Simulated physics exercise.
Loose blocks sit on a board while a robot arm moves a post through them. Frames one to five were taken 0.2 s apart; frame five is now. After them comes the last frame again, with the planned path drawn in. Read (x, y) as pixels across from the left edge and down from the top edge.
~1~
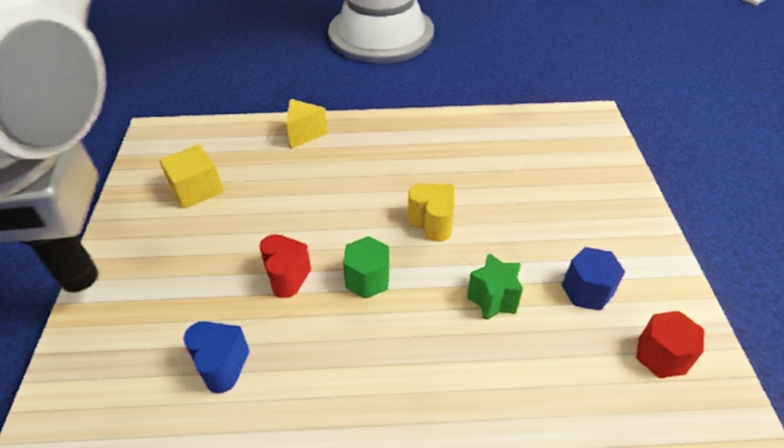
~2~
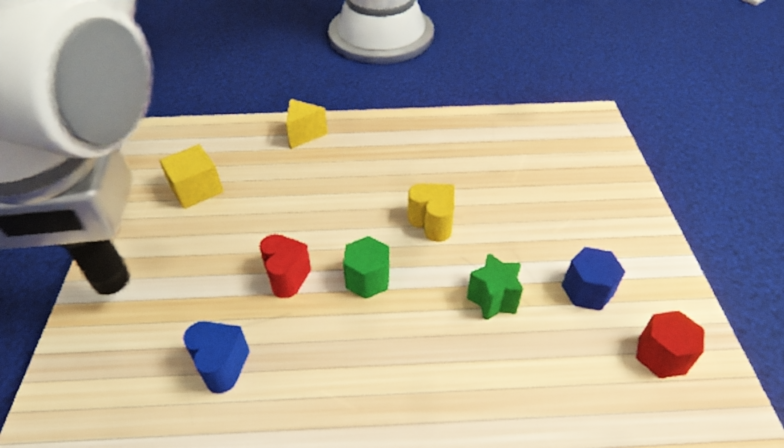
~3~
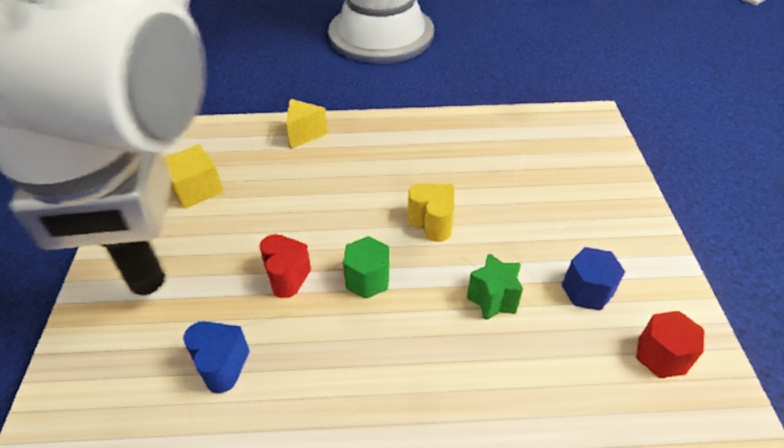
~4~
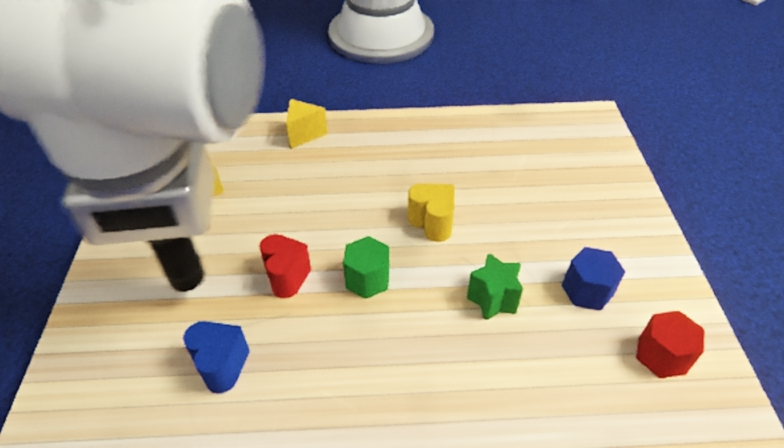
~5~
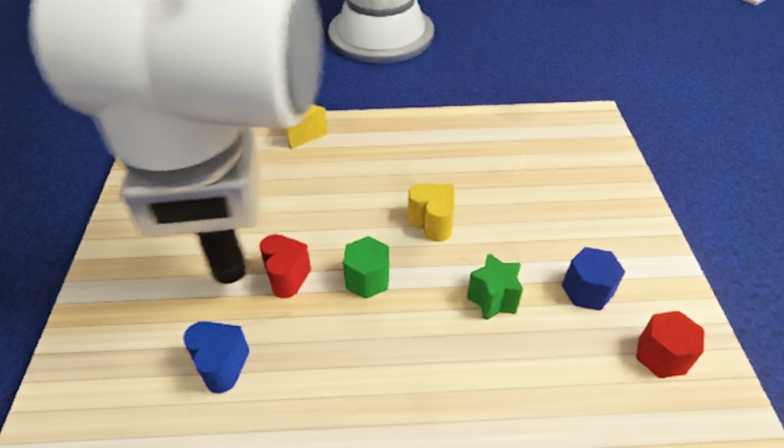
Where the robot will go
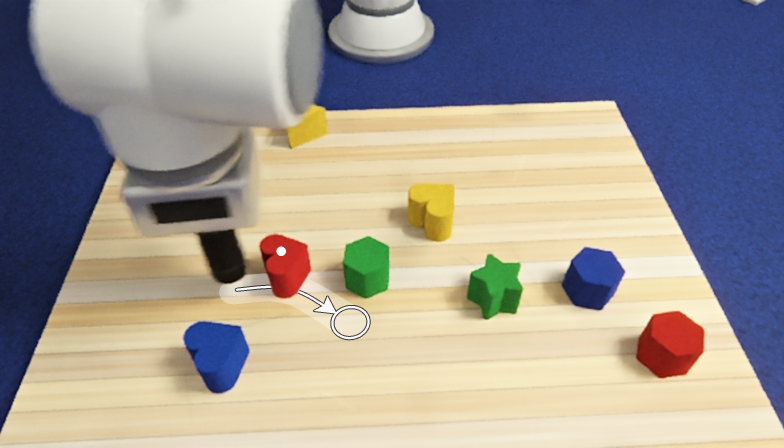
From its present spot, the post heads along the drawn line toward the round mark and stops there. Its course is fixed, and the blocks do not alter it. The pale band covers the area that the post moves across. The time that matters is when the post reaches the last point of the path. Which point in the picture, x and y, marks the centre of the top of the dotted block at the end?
Close to (320, 246).
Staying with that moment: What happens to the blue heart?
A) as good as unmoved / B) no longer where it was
My pick is A.
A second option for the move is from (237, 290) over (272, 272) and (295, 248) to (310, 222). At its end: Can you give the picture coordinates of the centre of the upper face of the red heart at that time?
It will likely be found at (314, 239).
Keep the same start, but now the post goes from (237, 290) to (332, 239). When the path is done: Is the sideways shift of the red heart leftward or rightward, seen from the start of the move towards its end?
The answer is right: Facing from the path's start to its end, that's where the red heart shifts.
The drawn path runs from (237, 290) by way of (280, 287) and (316, 301) to (350, 322); the dot is on the red heart.
What follows on the original path. One third of the way, post at (275, 269); red heart at (304, 247), turned 15° anticlockwise.
Two thirds of the way, post at (313, 283); red heart at (320, 246), turned 45° anticlockwise.
At the end, post at (348, 304); blue heart not moved; red heart at (320, 246), turned 45° anticlockwise; green six-sided block not moved.
